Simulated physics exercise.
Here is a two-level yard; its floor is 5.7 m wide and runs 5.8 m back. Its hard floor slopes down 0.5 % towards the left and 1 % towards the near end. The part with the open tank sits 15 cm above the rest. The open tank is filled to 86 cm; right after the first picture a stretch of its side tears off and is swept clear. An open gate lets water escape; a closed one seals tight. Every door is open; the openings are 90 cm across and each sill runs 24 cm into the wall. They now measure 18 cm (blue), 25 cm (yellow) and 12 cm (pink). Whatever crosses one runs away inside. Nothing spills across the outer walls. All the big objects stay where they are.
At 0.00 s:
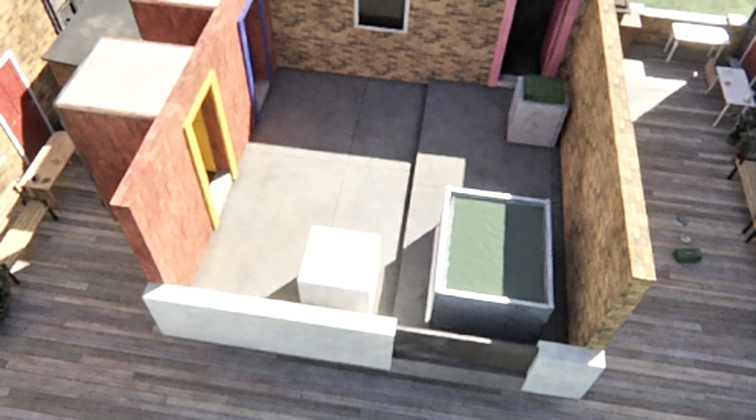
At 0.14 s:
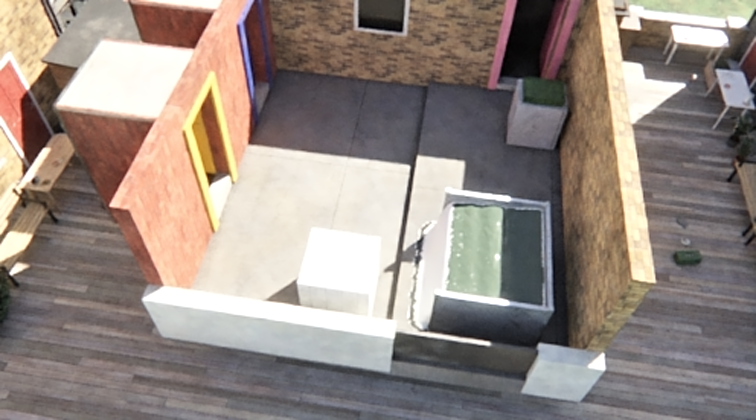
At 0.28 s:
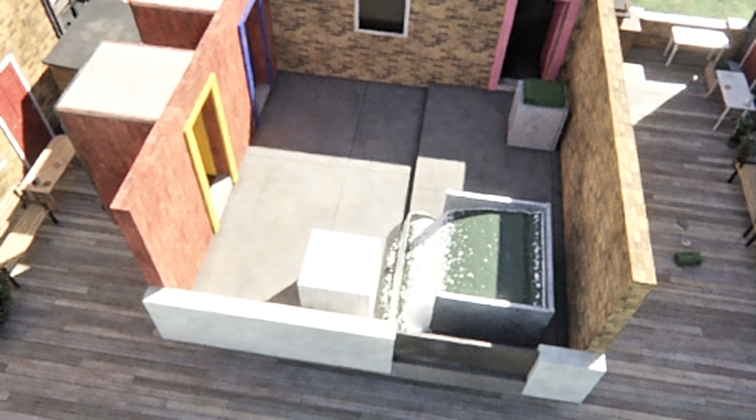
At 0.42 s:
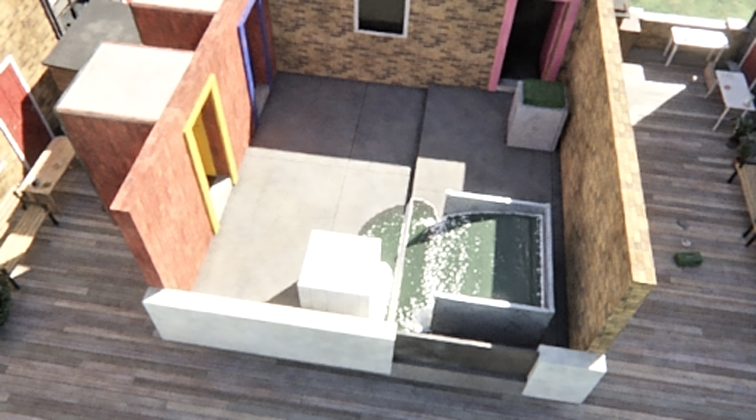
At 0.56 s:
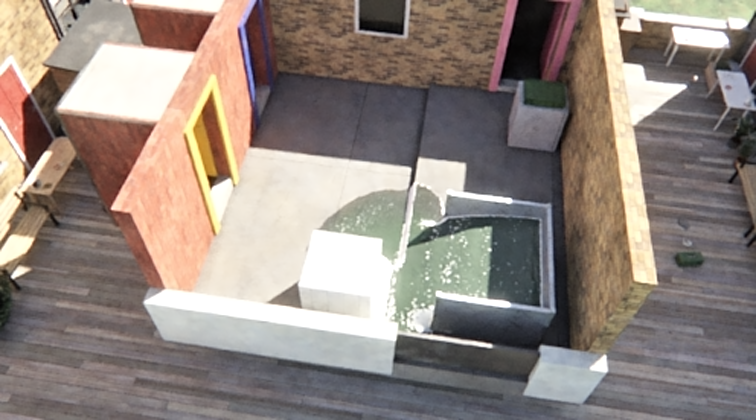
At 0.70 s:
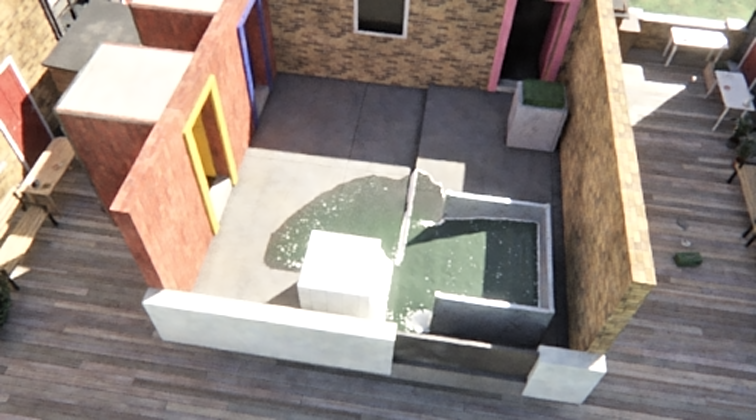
A walled yard held a square tank of green water, still at first; then its left side tore open and the water poured out, spreading left across the floor and around a white block.
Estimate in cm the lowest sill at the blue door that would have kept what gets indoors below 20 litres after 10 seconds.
Close to 14 cm is just enough.
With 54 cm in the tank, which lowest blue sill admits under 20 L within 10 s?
About 7.5 cm.
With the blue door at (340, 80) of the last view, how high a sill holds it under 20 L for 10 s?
About 14.0 cm.
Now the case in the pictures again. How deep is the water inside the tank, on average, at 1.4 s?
Some 28 cm.
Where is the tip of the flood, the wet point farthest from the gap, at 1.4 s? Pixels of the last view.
Near (246, 154).
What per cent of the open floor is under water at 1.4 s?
About 40 per cent.
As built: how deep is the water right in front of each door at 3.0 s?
Depths in cm: Blue 14, yellow 20, pink 0.
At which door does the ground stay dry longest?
Last comes the pink one.
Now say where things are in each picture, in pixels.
In the first picture, the open tank at (495, 247) is whole and still, 86 cm deep; the blue door at (257, 61) is dry.
In the second picture, water pours out at (441, 262) and has run 0.3 m, to (413, 321); about 7 cm deep outside, 86 cm at the back.
In the third picture, the front is at (380, 304), 0.8 m from the gap at (441, 265); 1.6 m2 of floor is wet, 76 cm left at the back.
In the fourth picture, water pours out at (440, 268) and has run 1.3 m, to a hidden place; about 16 cm deep outside, 74 cm at the back.
In the fifth picture, the front is at a hidden place, 2.0 m from the gap at (441, 269); 4.1 m2 of floor is wet, 68 cm left at the back.
In the sixth picture, the gap is at (440, 269), the front 2.7 m out at (270, 259); the back of the open tank holds 59 cm; the blue door at (257, 66), 5.0 m from the gap, is still 2.6 m from the nearest water.
After 1.4 s water covers 40 % of the floor, deepest (60 cm) near (380, 305); it has not reached the blue door.
After 3.0 s water covers 65 % of the floor, deepest (36 cm) near (276, 78); 14 cm at the blue door, 0 litres in over its 18 cm sill.
After 10.0 s water covers 90 % of the floor, deepest (24 cm) near (182, 320); 12 cm at the blue door, 4 litres in over its 18 cm sill.
At the blue door as built, the water arrived by 1.9 s and peaked near 19 cm at 2.4 s.
Run again over the same 10 s with other heights there, 37 litres in over 12.5 cm, 7 litres over 16.5 cm. The limit of 20 litres is kept from about 14 cm up.
